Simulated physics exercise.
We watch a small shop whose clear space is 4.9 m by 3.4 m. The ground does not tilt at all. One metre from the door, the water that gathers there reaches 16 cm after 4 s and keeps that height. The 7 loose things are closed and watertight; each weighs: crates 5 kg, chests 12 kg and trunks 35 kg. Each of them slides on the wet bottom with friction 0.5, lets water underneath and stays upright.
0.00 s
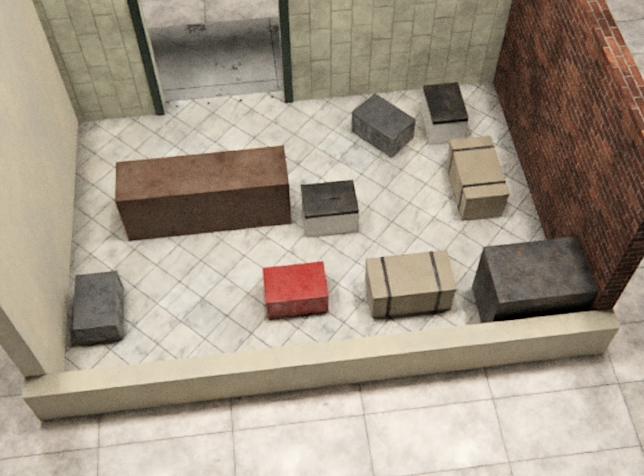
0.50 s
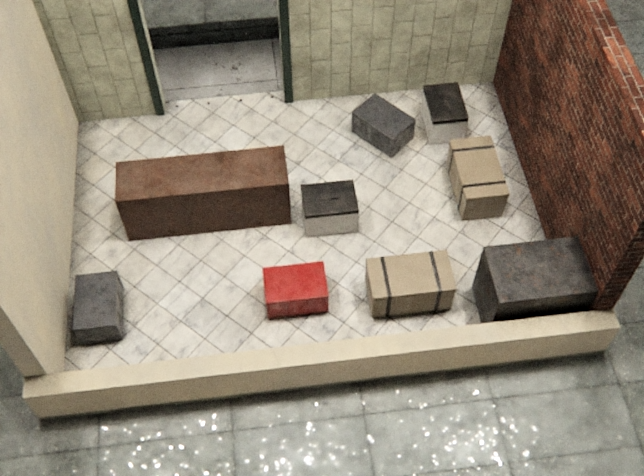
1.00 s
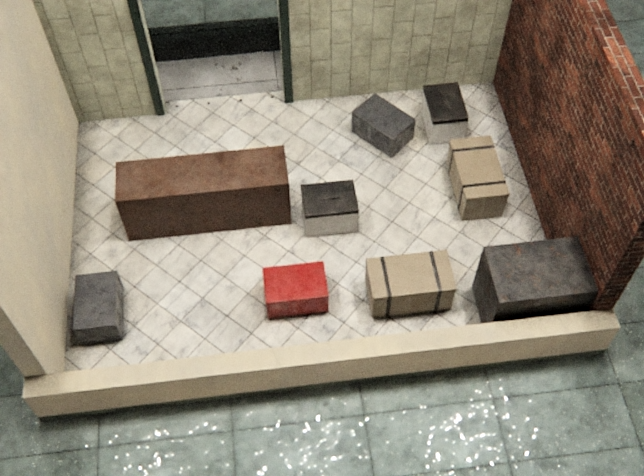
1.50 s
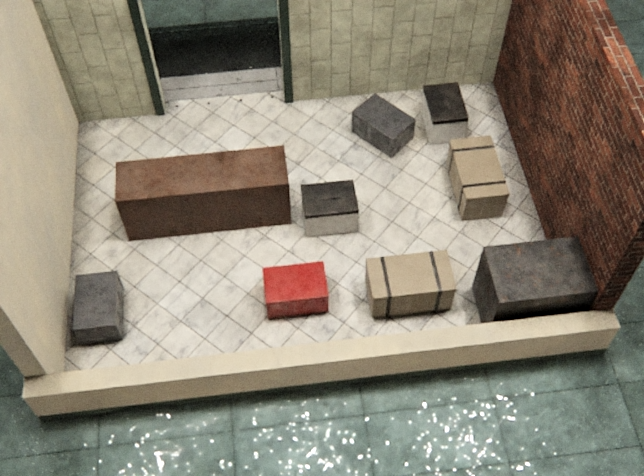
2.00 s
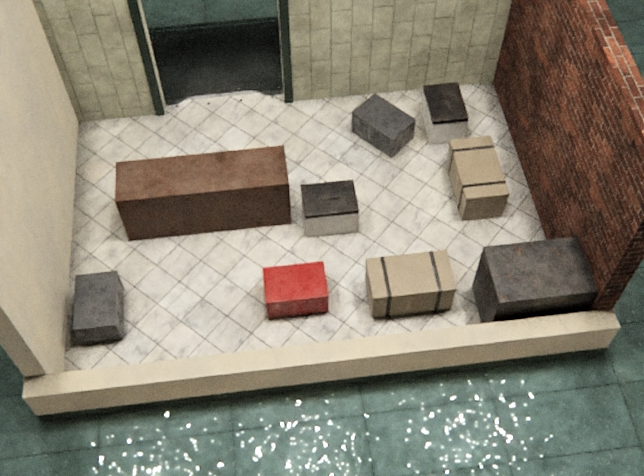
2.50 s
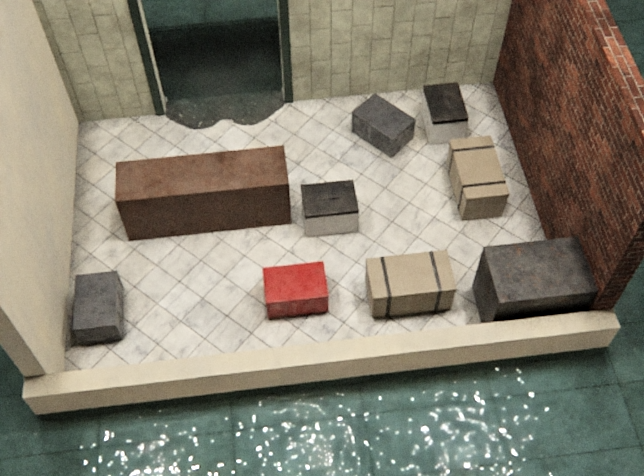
In a small shop, water rises outside and seeps through the doorway while the crates stay still.
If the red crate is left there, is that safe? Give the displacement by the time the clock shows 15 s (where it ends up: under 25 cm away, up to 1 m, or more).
It ends a long distance off.
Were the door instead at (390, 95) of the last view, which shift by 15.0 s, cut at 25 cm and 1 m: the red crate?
Red crate: Goes a long way.
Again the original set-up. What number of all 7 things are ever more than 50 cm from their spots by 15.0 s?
That comes to 4.
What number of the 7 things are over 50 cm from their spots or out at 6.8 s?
By that time the total stands at 0.
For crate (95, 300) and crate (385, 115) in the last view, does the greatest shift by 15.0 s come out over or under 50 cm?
The first is greater and the second greater.
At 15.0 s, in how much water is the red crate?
I'd say around 7 cm.
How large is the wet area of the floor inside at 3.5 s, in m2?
Roughly 1.5 m2.
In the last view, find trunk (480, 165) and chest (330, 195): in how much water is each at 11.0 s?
Some 9 cm at the first, some 5 cm at the second.
After 3.5 s the red crate is near (295, 282), 0.0 m from its start, aground; 0 afloat.
After 6.8 s the red crate is near (295, 282), 0.0 m from its start, aground; 0 afloat.
After 11.0 s the red crate is near (302, 272), 0.1 m from its start, afloat; 4 afloat.
After 15.0 s the red crate is near (111, 273), 1.8 m from its start, afloat; 6 afloat.
